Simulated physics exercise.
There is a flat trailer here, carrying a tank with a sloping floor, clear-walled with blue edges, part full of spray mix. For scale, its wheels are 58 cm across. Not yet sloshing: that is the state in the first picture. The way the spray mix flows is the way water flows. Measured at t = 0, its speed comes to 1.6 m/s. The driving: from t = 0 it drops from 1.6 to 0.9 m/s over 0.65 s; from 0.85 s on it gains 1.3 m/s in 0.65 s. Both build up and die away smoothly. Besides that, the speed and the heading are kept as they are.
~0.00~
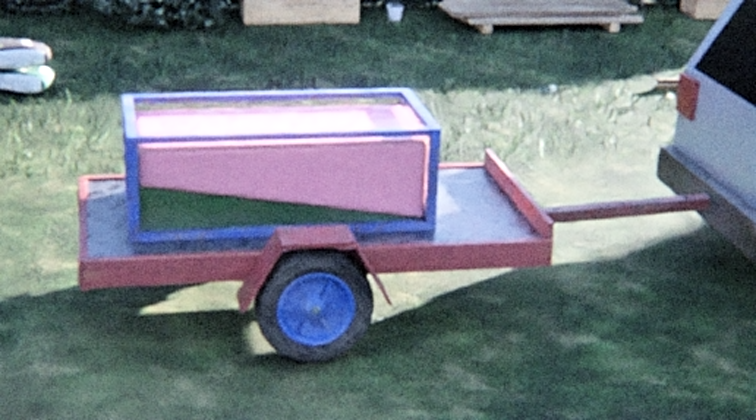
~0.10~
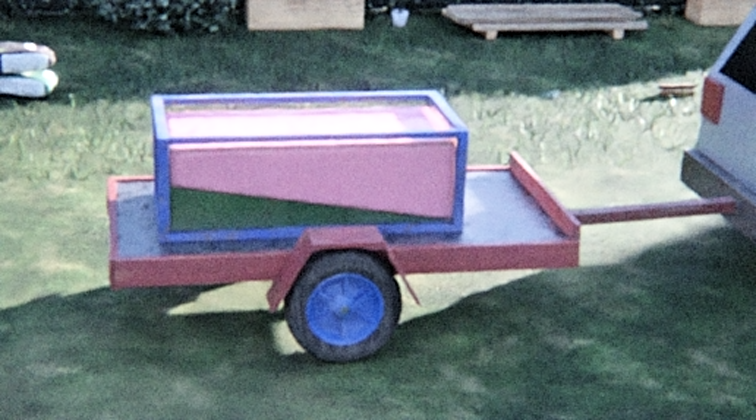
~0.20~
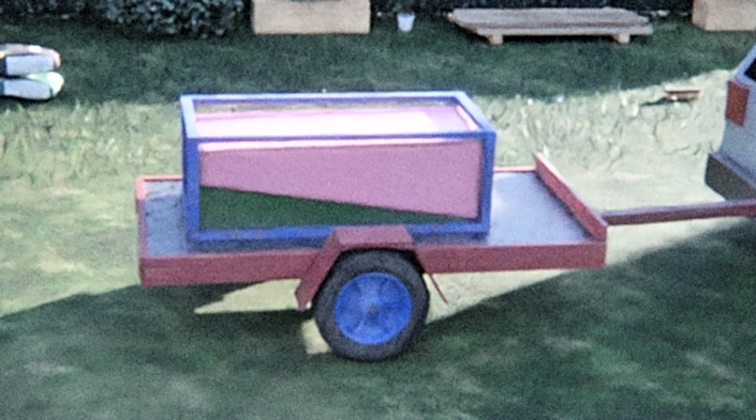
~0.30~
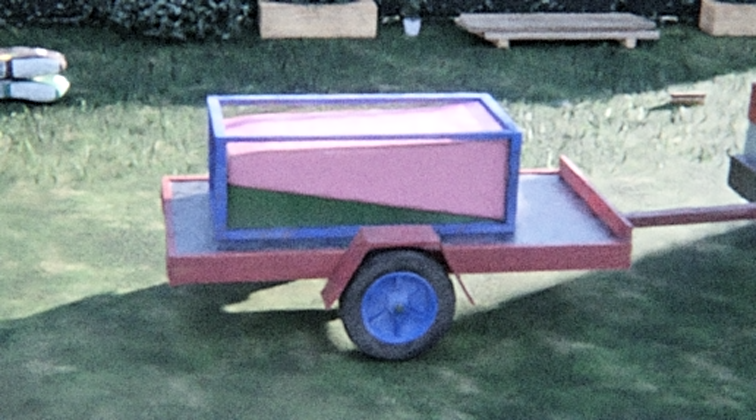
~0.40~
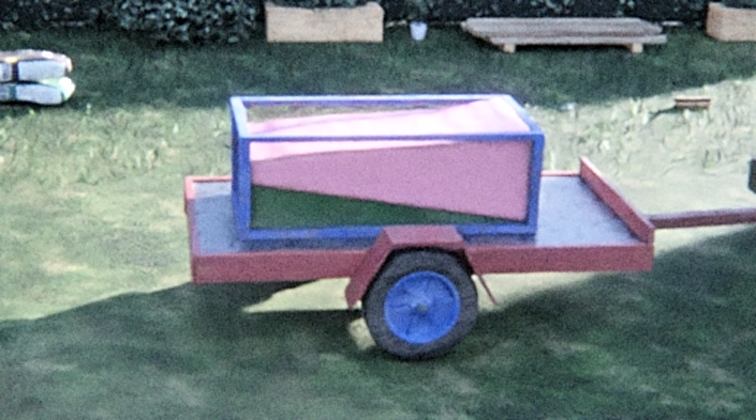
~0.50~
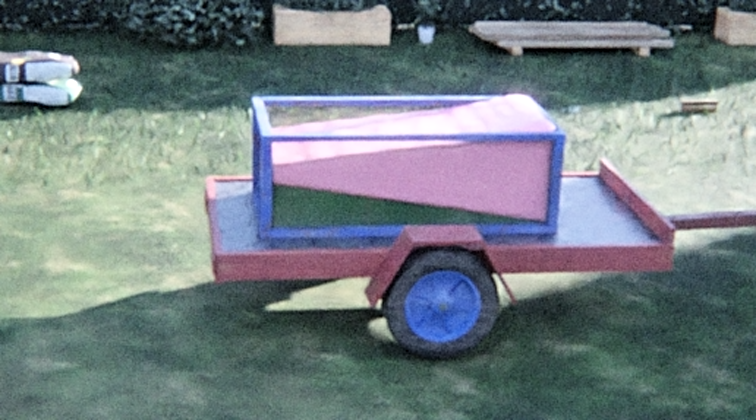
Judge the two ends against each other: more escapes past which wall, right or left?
The surge carries more out to the left.
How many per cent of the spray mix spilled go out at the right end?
Some 10 per cent of it.
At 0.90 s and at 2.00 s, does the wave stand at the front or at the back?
First time: Forward; second time: Rear.
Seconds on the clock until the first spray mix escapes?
The first spill happens at roughly 0.8 s.
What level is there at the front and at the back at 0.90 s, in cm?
I'd say some 48 centimetres in front and some 32 centimetres behind.
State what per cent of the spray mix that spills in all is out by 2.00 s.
Roughly 80 per cent by then.
After 0.90 s front 49 cm, middle 43 cm, back 32 cm above the lowest part of the floor; the loss stands at 1 per cent, over the right end.
After 1.40 s front 24 cm, middle 38 cm, back 70 cm above the lowest part of the floor; the loss stands at 2 per cent, over the right end, a little elsewhere.
After 2.00 s front 25 cm, middle 37 cm, back 46 cm above the lowest part of the floor; the loss stands at 22 per cent, over the left end, a little elsewhere.
After 4.49 s the loss stands at 26 per cent, over the left end, a little elsewhere; the right end has passed 3 per cent and the left end 20.
